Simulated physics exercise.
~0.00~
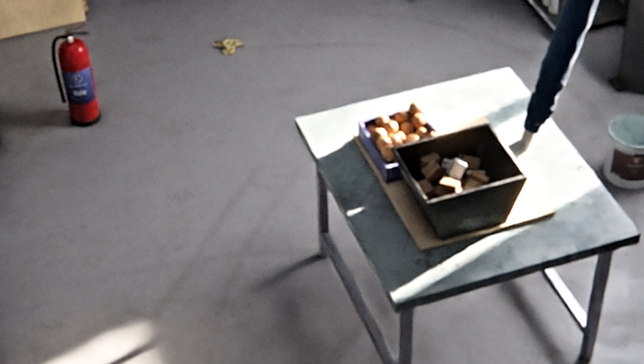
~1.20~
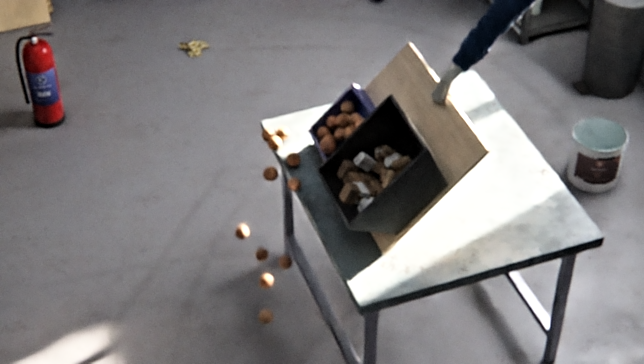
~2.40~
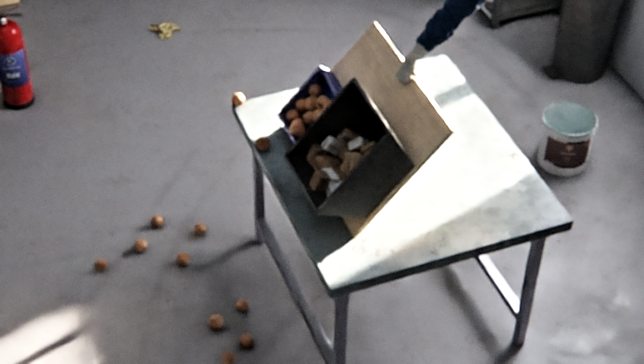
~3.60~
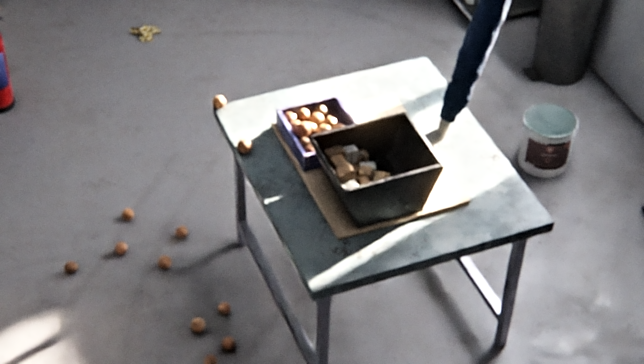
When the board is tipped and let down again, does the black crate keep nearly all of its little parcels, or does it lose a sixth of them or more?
The black crate keeps its parcels, so fewer than one in six get out. The pieces that end up on the floor come from the blue crate.
